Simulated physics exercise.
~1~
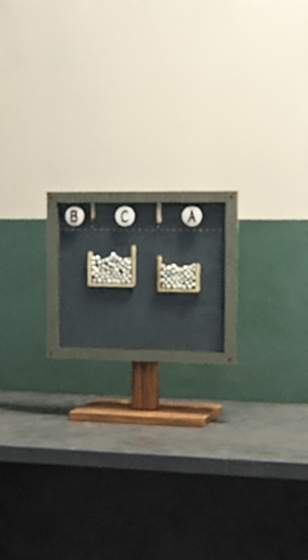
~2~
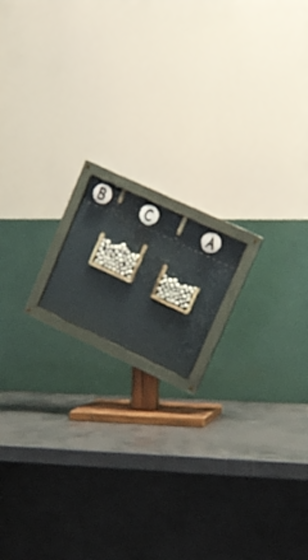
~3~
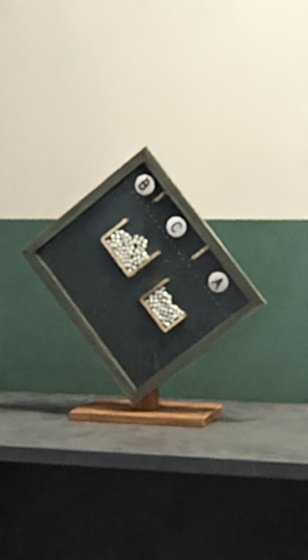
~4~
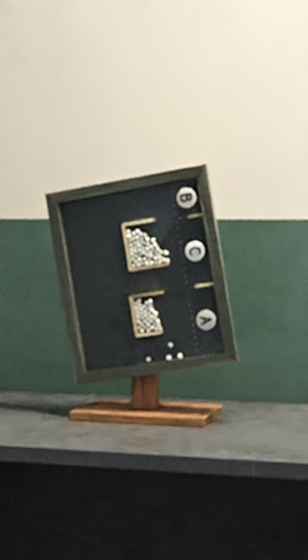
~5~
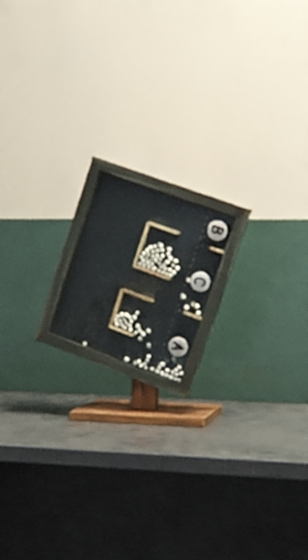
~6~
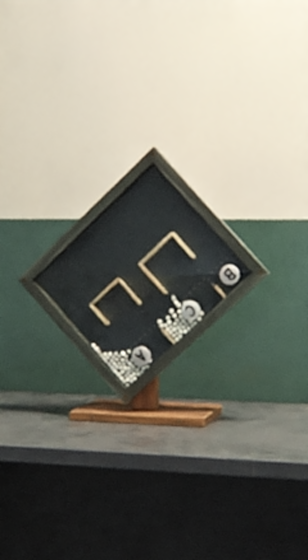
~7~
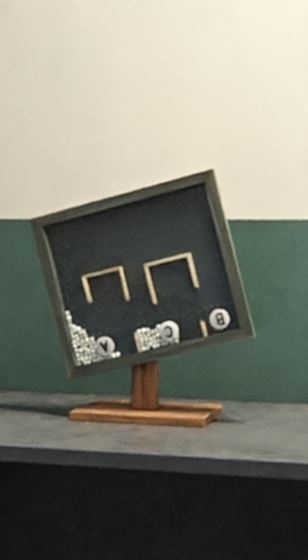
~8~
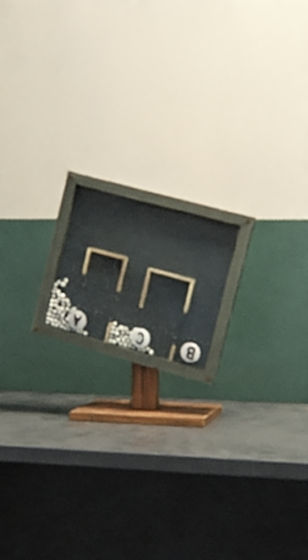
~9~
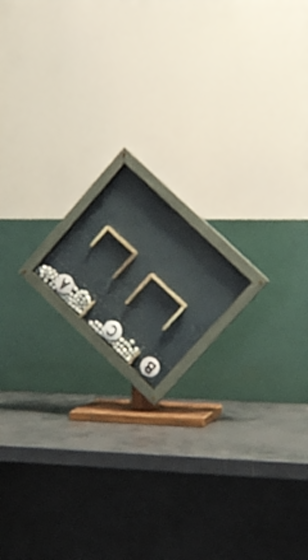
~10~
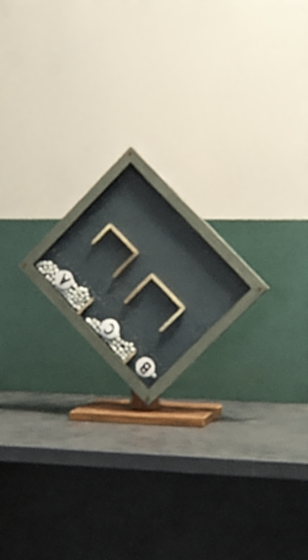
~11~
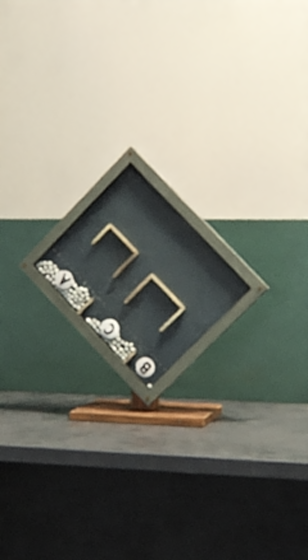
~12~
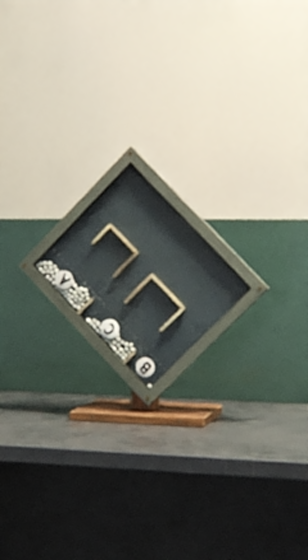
A shallow dark-faced square box with a grey-green frame stands on a wooden base on a grey tabletop, seen from the front against a cream and green wall. Small white pills fill two tan open-topped trays, below round labels B, C and A along the top. The box turns clockwise, and the pills spill from the trays toward the labelled edge. As it tips upside down, they gather around A and C at the bottom. It turns further and stops tilted on a corner, with the larger heap by A, the rest by C, and B's pocket empty.
